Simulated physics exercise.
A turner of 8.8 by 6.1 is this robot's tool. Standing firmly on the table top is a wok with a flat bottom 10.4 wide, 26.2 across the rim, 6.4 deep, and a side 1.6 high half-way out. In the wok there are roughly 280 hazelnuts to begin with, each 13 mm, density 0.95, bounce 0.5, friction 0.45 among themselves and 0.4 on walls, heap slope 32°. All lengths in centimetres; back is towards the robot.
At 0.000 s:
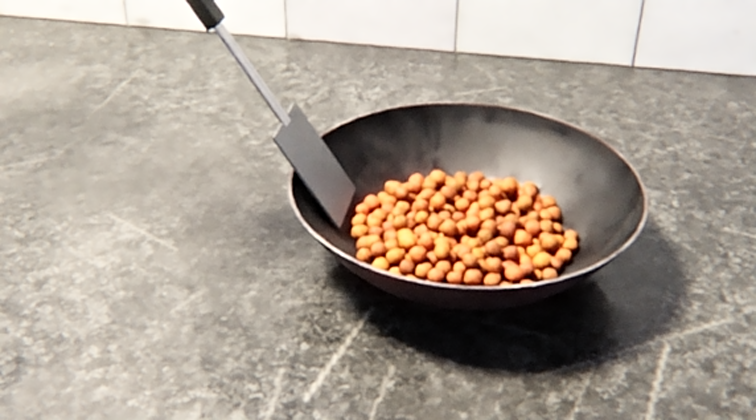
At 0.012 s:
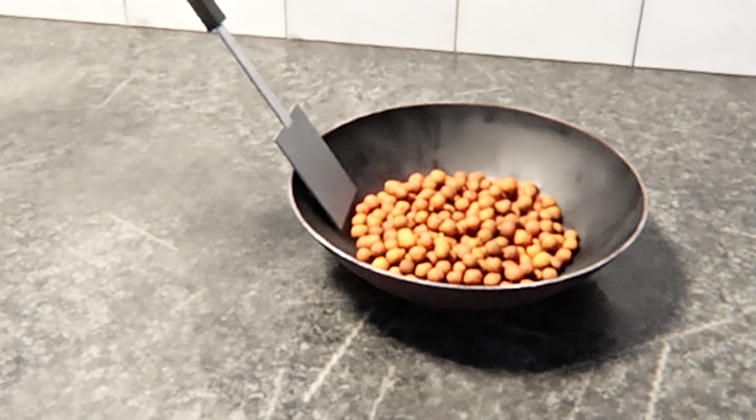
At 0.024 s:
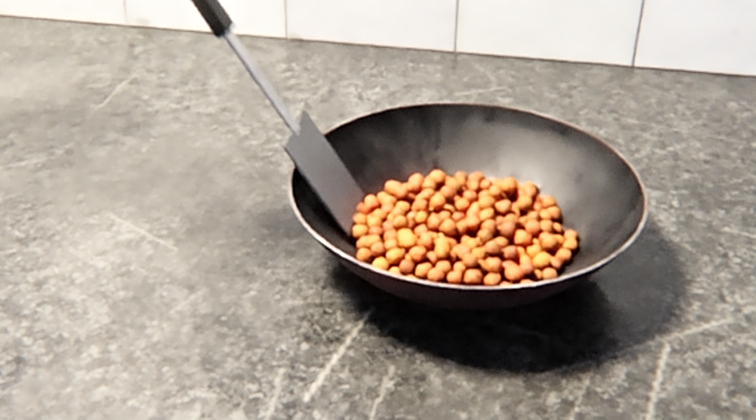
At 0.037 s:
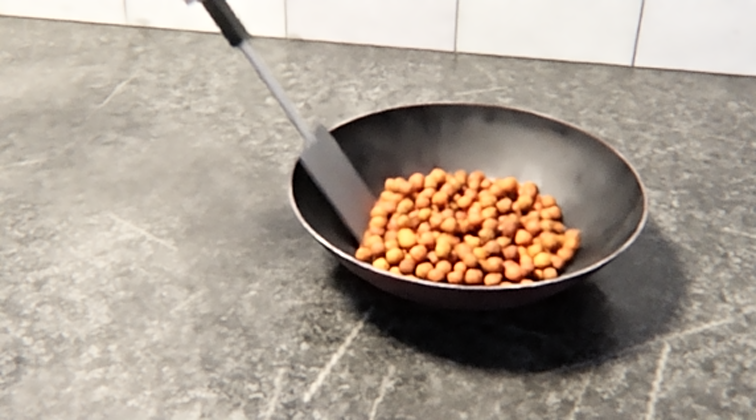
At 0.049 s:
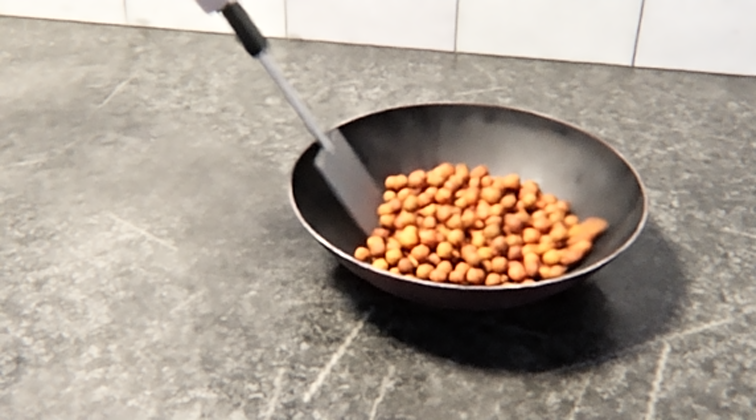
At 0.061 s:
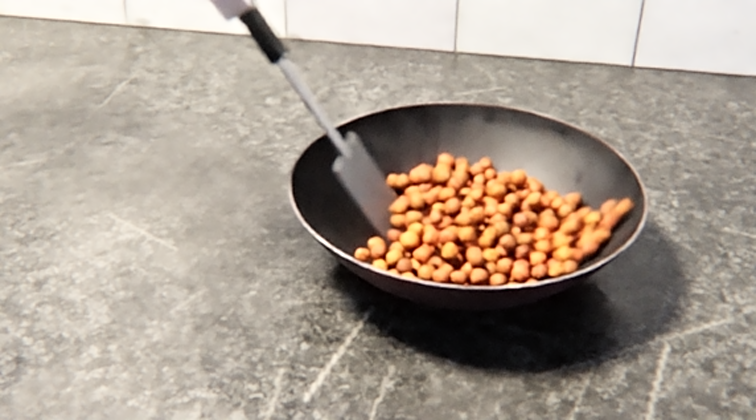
A dark turner rested at the left side of a black wok on a grey counter, then slid down and rightward into the heap of hazelnuts, pushing some up toward the right side.
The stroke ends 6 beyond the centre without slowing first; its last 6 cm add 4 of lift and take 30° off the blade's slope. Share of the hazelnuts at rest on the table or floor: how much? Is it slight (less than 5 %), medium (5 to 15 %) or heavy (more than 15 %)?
Medium.
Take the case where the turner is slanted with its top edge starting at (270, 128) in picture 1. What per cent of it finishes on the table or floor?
Around 10 percent ends up on the table or floor.
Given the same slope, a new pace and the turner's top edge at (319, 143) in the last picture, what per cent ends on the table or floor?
0 %.
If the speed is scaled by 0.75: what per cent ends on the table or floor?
About 5 per cent.
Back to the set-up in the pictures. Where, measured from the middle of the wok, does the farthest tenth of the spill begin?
Distance: Approx. 65 cm.
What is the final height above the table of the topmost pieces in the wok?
About 6.0 cm above the table.
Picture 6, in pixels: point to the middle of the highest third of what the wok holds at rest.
It is centred around (561, 234).
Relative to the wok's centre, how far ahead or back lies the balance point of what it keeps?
Ahead of centre, roughly 3.5 centimetres.
After 0.09 s, sloping 57°, highest piece 10 above the table; 283 in the wok, 2 on the blade or in flight.
After 0.12 s, sloping 47°, highest piece 14 above the table; 281 in the wok, 4 on the blade or in flight.
After 0.34 s, sloping 27°, highest piece 15 above the table; 258 in the wok, 15 on the table or floor, 12 on the blade or in flight.
After 1.39 s, sloping 27°, highest piece 6 above the table; 258 in the wok, 27 on the table or floor.
In the end, 258 in the wok, 27 on the table or floor. That is 9 % on the table or floor.
